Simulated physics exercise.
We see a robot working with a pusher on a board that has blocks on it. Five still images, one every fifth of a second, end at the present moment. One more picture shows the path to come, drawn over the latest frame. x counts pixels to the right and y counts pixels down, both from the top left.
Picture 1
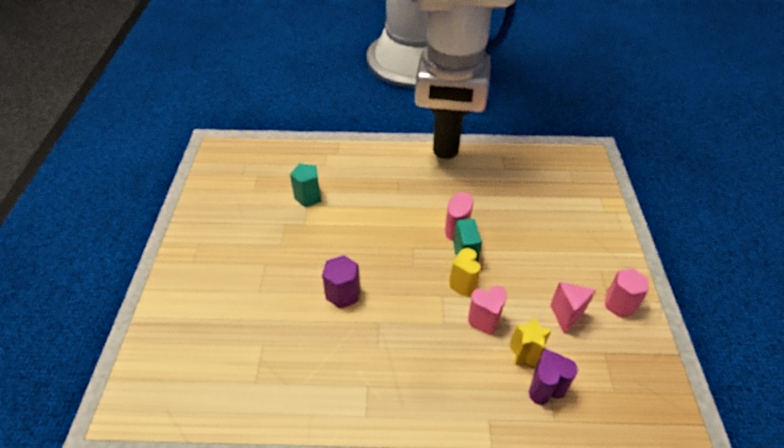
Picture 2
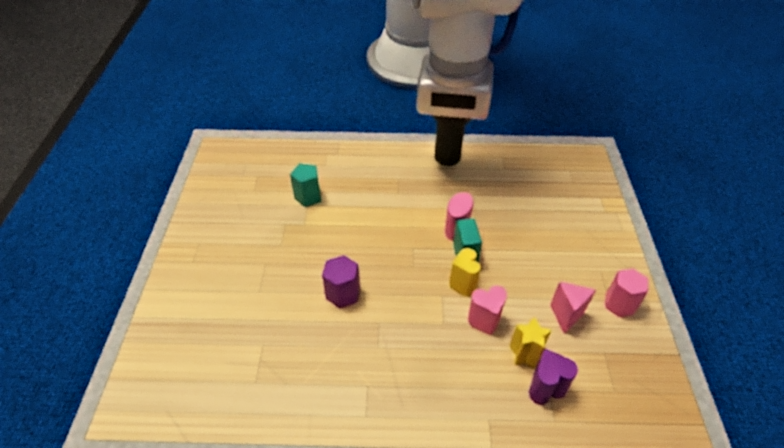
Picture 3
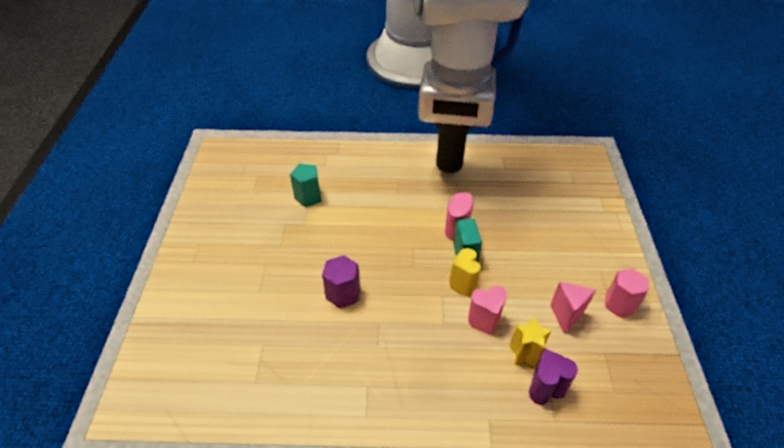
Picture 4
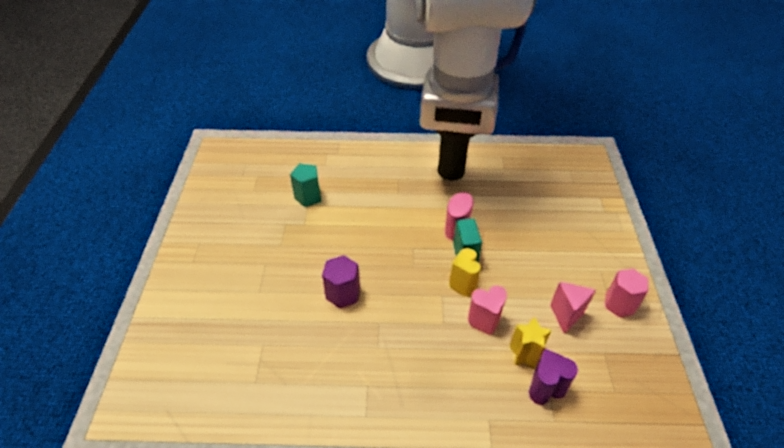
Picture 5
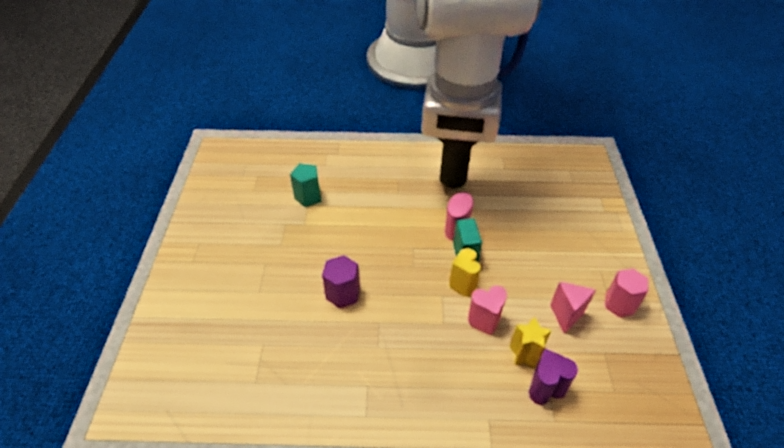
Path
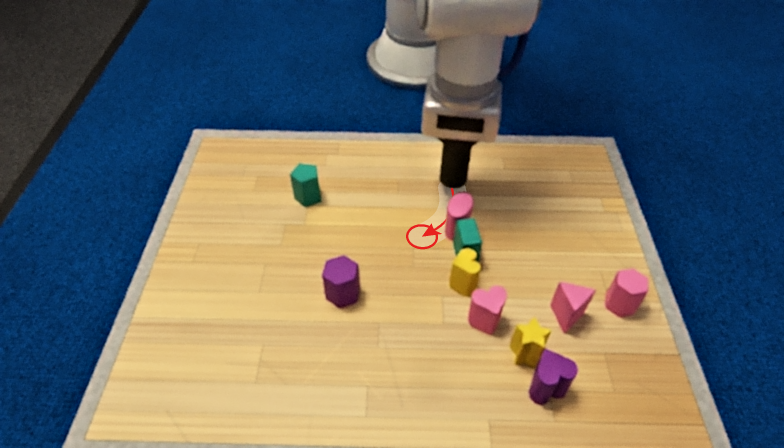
A white robot arm with a black pusher works at the far edge of a pale wooden board on blue flooring, seen from above by a still camera. Pink, yellow, turquoise and purple blocks cluster toward the right, while a turquoise block and a purple one sit apart on the left. The pusher slides slowly nearer the pink oval, drifting slightly right, and no block moves.
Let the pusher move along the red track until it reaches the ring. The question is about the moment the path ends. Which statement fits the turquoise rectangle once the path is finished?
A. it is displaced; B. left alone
My answer is option A.
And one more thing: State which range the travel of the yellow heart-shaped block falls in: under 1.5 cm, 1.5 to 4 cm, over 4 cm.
Its displacement is below 1.5 cm.
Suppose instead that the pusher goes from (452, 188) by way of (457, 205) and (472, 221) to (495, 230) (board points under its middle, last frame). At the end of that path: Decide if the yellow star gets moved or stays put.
At the end of the path, it will still be in place.
The line goes from (452, 188) via (453, 207) and (443, 224), ending at (422, 237).
The first path, step by step. Halfway along, pusher at (450, 208); pink oval at (457, 214); yellow heart-shaped block at (469, 264); turquoise rectangle at (470, 236), turned 20° anticlockwise.
At the end, pusher at (423, 228); pink oval at (445, 230); yellow heart-shaped block at (471, 267), turned 30° clockwise; turquoise rectangle at (471, 244), turned 50° anticlockwise.
